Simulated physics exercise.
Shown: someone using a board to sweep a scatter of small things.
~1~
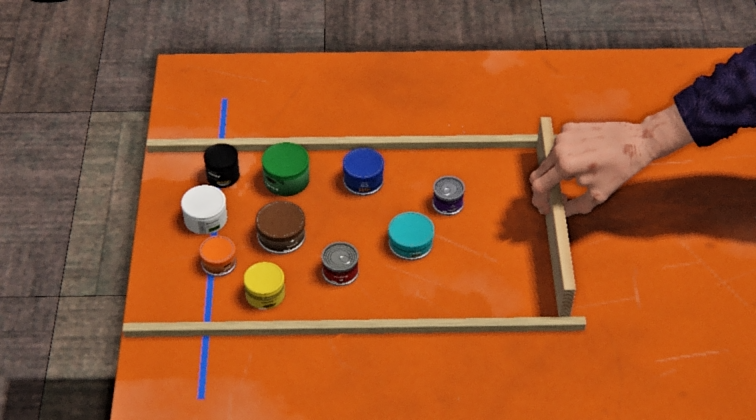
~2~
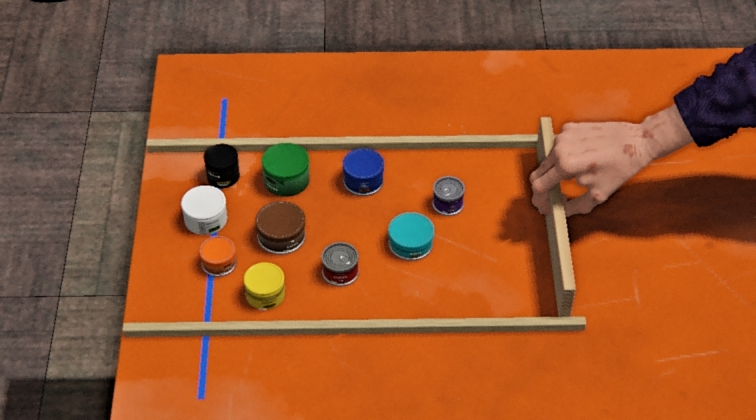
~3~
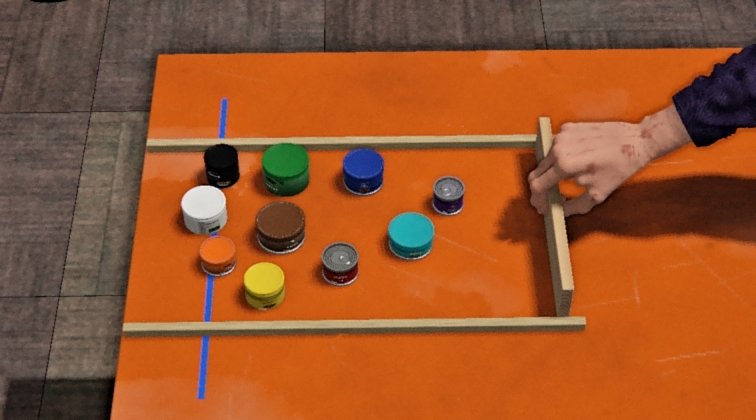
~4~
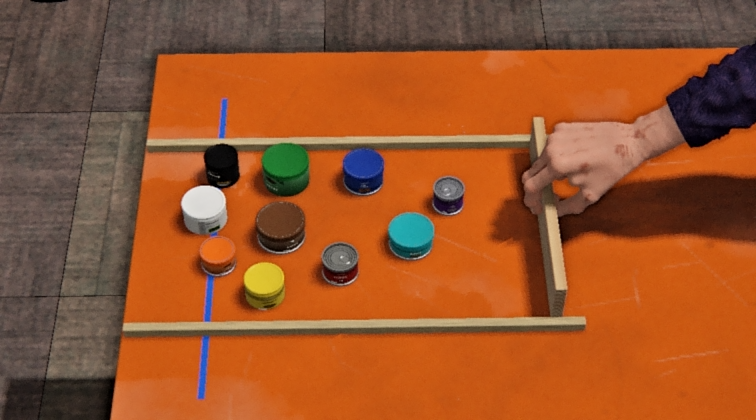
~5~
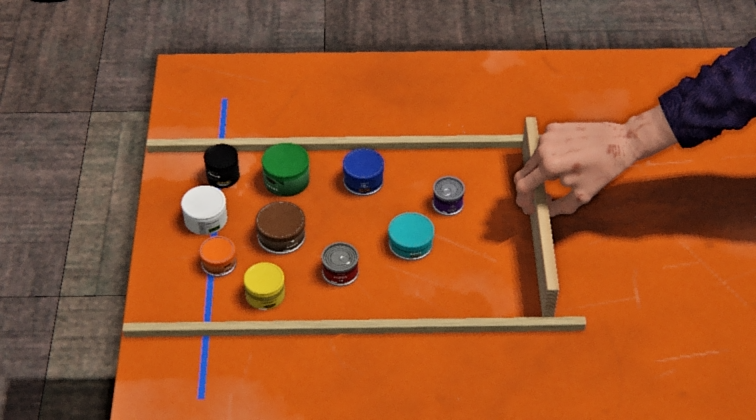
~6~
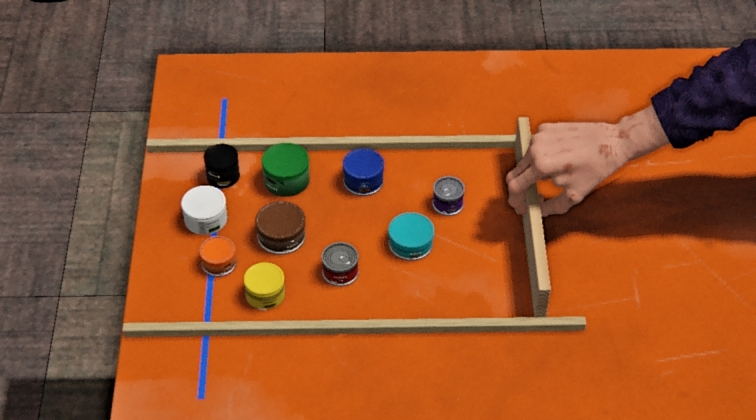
A hand in a dark patterned sleeve holds an upright wooden board at the right of an orange tabletop, seen from above at a fixed angle over grey flooring. Between two wooden rails sit black, white, green, brown, orange, yellow, blue and turquoise lidded tubs and two greyish tins, with blue tape at left. The board stays still, then slides slightly left, touching none of them.
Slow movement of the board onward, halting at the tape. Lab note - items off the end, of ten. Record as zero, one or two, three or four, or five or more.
A couple at most slip off, not zero.
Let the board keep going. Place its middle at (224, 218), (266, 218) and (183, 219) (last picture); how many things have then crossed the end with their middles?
First 2, next 0, last 5.
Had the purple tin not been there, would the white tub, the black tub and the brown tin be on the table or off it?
White tub down; black tub down; brown tin still up.
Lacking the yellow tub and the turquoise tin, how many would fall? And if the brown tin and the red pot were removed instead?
The answer is 1 and then 1.
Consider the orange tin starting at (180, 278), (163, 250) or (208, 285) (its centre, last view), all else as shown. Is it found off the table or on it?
Order of tries: On, on, on.
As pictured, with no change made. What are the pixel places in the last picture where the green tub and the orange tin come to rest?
About (155, 164), and the other about (159, 261).
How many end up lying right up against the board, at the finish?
It's touching 5 at the end.
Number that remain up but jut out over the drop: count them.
My count gives 2.
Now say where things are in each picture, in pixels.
In the first frame, white tub (205, 210); black tub (222, 166); orange tin (218, 256); board (555, 214); tape (214, 235).
In the second frame, black tub (222, 166); yellow tub (265, 286).
In the third frame, orange tin (218, 256); board (553, 214).
In the fourth frame, white tub (205, 210); green tub (286, 170).
In the fifth frame, black tub (222, 166); blue tin (363, 172).
In the sixth frame, white tub (205, 210); black tub (222, 166); orange tin (218, 256); board (531, 215); tape (214, 235).
Soon after, none off yet; white tub at rest near (205, 210); black tub at rest near (222, 166); orange tin at rest near (218, 256).
In the end, the number that fall off is one or two; gone, black tub and white tub.
